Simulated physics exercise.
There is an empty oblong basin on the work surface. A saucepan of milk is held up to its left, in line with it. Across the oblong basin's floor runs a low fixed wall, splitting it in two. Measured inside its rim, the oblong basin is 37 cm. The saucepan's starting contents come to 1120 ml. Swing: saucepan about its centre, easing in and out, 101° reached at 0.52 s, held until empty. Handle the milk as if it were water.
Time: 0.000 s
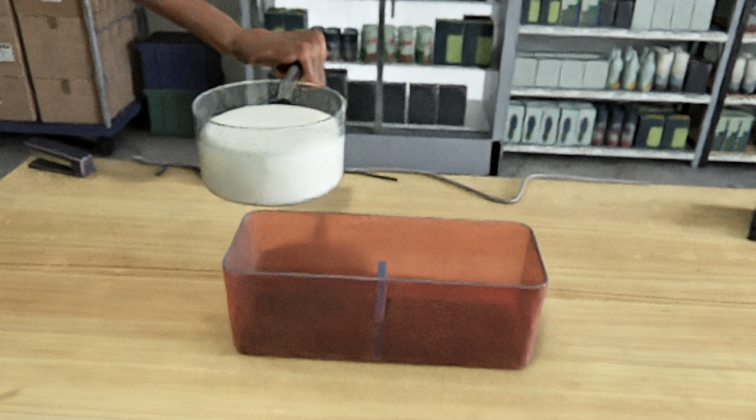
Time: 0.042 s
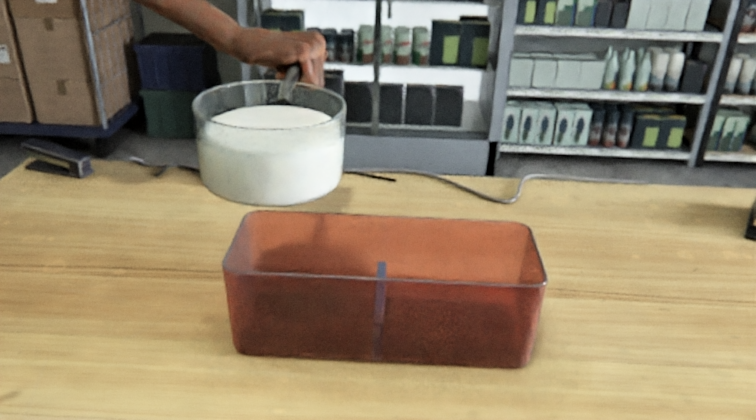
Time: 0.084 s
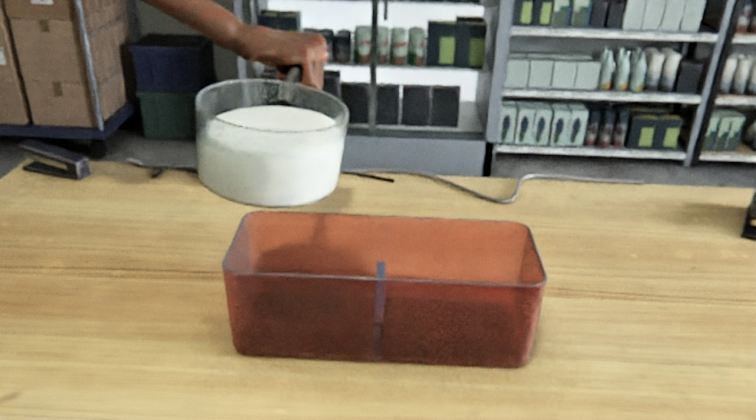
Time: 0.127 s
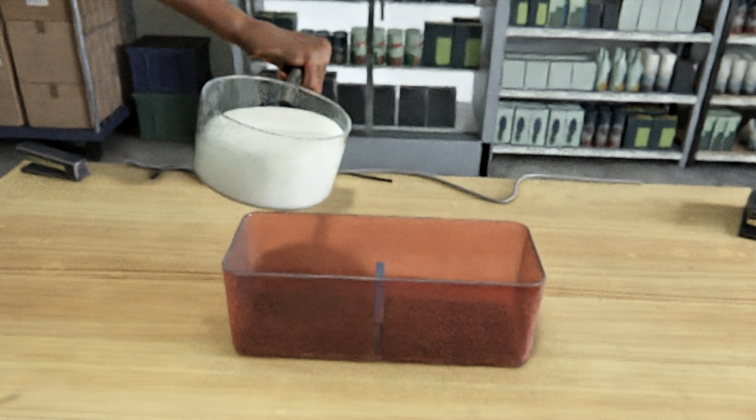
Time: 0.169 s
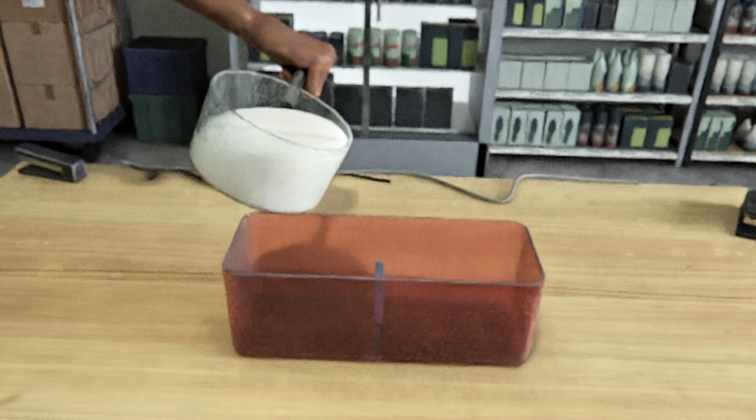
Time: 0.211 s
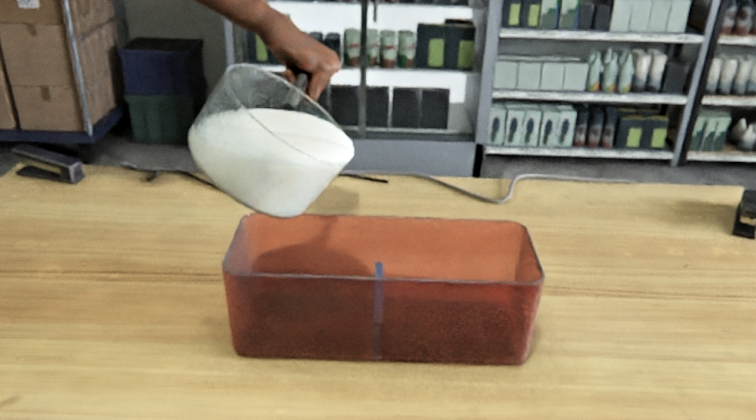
In a storeroom with stocked shelves and stacked cardboard boxes, a hand holds a clear saucepan of white milk level above a wooden table, over the left side of an empty, reddish see-through basin. The saucepan barely moves at first, then the hand tilts it steadily rightward, the milk shifting toward its lowered right rim.
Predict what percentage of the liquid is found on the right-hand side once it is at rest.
About 42 % is on the right.
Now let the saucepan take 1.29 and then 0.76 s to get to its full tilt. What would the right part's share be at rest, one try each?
Respectively 65 and 55 %.
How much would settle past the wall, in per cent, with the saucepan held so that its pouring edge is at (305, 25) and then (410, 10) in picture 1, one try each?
In order, 20 and 80 per cent.
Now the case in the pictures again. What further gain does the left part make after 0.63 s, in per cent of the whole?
Difference: Approx. 14 %.
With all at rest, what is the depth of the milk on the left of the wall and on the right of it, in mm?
Once settled, the left stands around 28 mm and the right around 20 mm.
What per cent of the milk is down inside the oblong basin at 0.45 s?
Roughly 28 percent of it.
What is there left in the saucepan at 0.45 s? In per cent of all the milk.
Fraction remaining: Approx. 34 per cent.
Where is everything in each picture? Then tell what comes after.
In the first frame, tilt 0°; pouring edge (344, 108); surface from (204, 123) to (342, 129); the oblong basin's rim runs from (235, 239) to (539, 254); the wall's top is at (381, 291).
In the second frame, tilt 2°; pouring edge (345, 110); surface from (204, 123) to (342, 131).
In the third frame, tilt 6°; pouring edge (347, 116); surface from (203, 123) to (342, 132).
In the fourth frame, tilt 14°; pouring edge (349, 127); surface from (202, 123) to (345, 134).
In the fifth frame, tilt 24°; pouring edge (351, 141); surface from (200, 125) to (347, 138).
In the sixth frame, tilt 36°; pouring edge (349, 156); surface from (197, 121) to (348, 145); 1 per cent is over the edge.
Then, 0.45 s in, the tilt is 97° and 34 per cent is still to pour, 8 is left of the wall and 19 right of it.
Then, 0.63 s in, the tilt is 101° and 10 per cent is still to pour, 41 is left of the wall and 42 right of it.
Then, 0.82 s in, the tilt is 101° and 3 per cent is still to pour, 46 is left of the wall and 39 right of it.
Then, 1.02 s in, the tilt is 101° and 0 per cent is still to pour, 55 is left of the wall and 41 right of it.
Finally, 56 per cent lies left of the wall, 42 right of it and 3 outside.
